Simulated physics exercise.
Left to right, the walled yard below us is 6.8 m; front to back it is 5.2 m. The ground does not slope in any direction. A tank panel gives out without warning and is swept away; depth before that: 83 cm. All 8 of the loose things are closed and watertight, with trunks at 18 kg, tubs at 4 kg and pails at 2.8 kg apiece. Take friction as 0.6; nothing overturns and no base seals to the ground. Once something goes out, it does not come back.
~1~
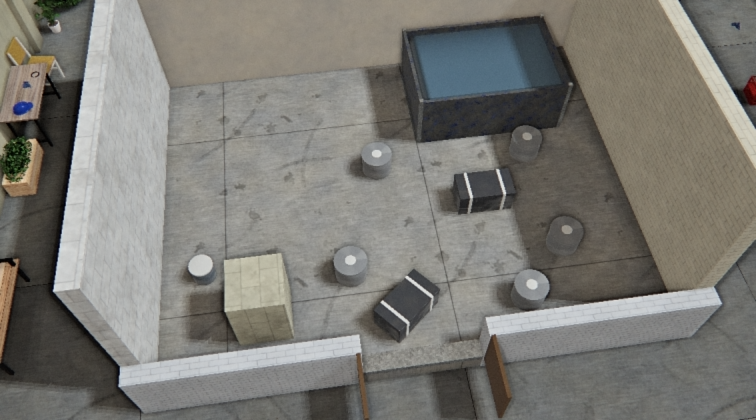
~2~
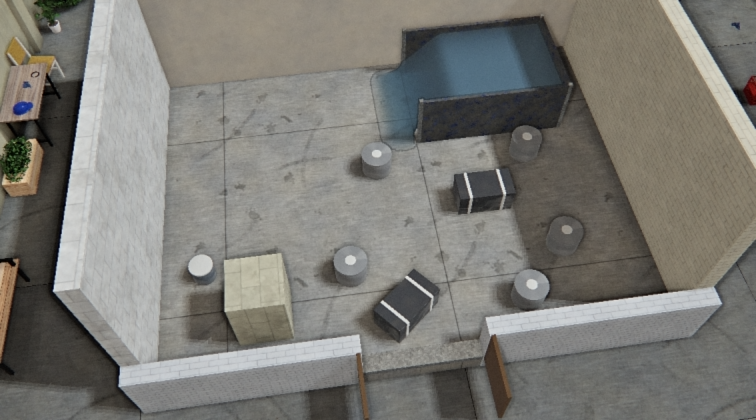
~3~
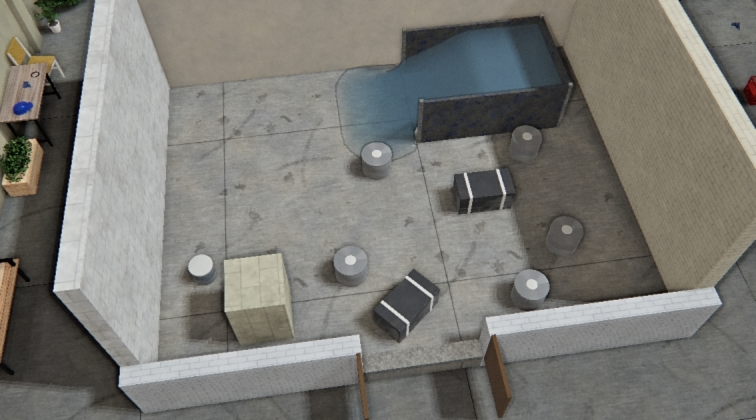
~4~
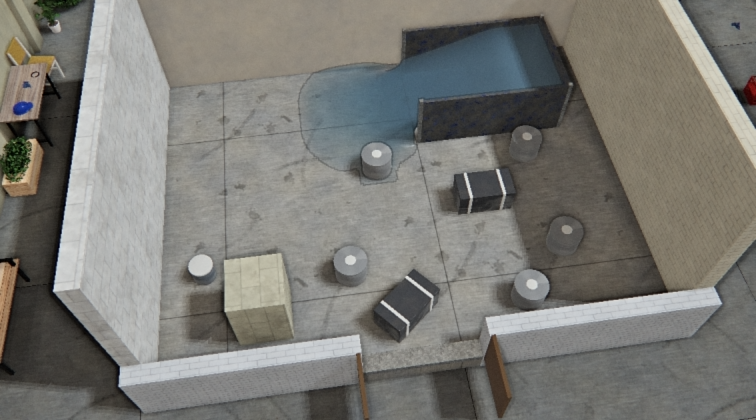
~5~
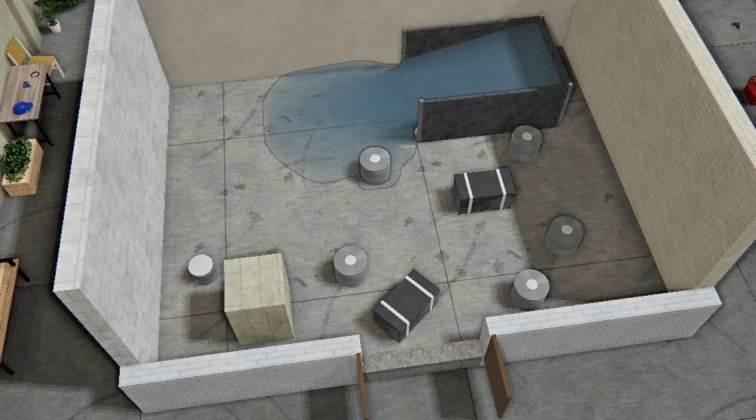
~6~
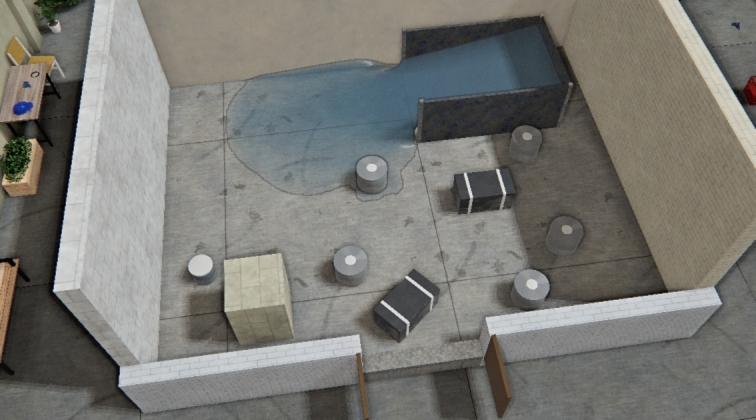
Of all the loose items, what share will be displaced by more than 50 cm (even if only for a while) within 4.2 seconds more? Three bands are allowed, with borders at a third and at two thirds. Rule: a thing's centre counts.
That would be from a third to two thirds of them.
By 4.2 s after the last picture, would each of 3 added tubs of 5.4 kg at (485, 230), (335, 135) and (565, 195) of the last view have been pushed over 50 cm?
Going through them in turn, I'd say not that far, beyond and not that far.
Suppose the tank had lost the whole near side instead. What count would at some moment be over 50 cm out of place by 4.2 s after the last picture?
Then it comes to 8.
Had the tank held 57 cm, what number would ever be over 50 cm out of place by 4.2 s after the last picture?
It would come to 3 of them.
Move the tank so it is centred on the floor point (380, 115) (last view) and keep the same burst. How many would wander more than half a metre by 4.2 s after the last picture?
That gives 5 of them.
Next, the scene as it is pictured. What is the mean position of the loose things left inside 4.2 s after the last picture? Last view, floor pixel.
Near (478, 240).
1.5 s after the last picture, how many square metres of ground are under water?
I'd estimate close to 19 m2.
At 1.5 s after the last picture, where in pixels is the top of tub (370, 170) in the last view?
My estimate: Around (357, 233).
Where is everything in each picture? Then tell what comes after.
In the first picture, a tub at (377, 154), on the bottom; a trunk at (485, 184) rests on the ground; 3.2 m2 under water; 0 of 8 have shifted.
In the second picture, a tub at (377, 154) rests on the ground; a trunk at (485, 184), on the bottom; 4.2 m2 under water; 0 of 8 have shifted.
In the third picture, a tub at (377, 154) rests on the ground; a trunk at (485, 184) rests on the ground; 5.4 m2 under water; 0 of 8 have shifted.
In the fourth picture, a tub at (377, 154) rests on the ground; a trunk at (485, 184), on the bottom; water covers 6.8 m2; 0 of 8 have shifted.
In the fifth picture, a tub at (375, 159) rests on the ground, 10 cm from its start; a trunk at (485, 184) rests on the ground; water covers 8.3 m2; 1 of 8 have shifted.
In the sixth picture, a tub at (372, 168) rests on the ground, 28 cm from its start; a trunk at (485, 184) rests on the ground; water covers 9.9 m2; 1 of 8 have shifted.
Then, 0.4 s after the last picture 1 of 8 are over 50 cm from their spots; 0 afloat.
Then, 1.5 s after the last picture 1 of 8 are over 50 cm from their spots; 1 afloat.
Then, 2.8 s after the last picture 2 of 8 are over 50 cm from their spots; 1 afloat.
Then, 4.2 s after the last picture 4 of 8 are over 50 cm from their spots, and 4 have been at some point; 3 afloat.
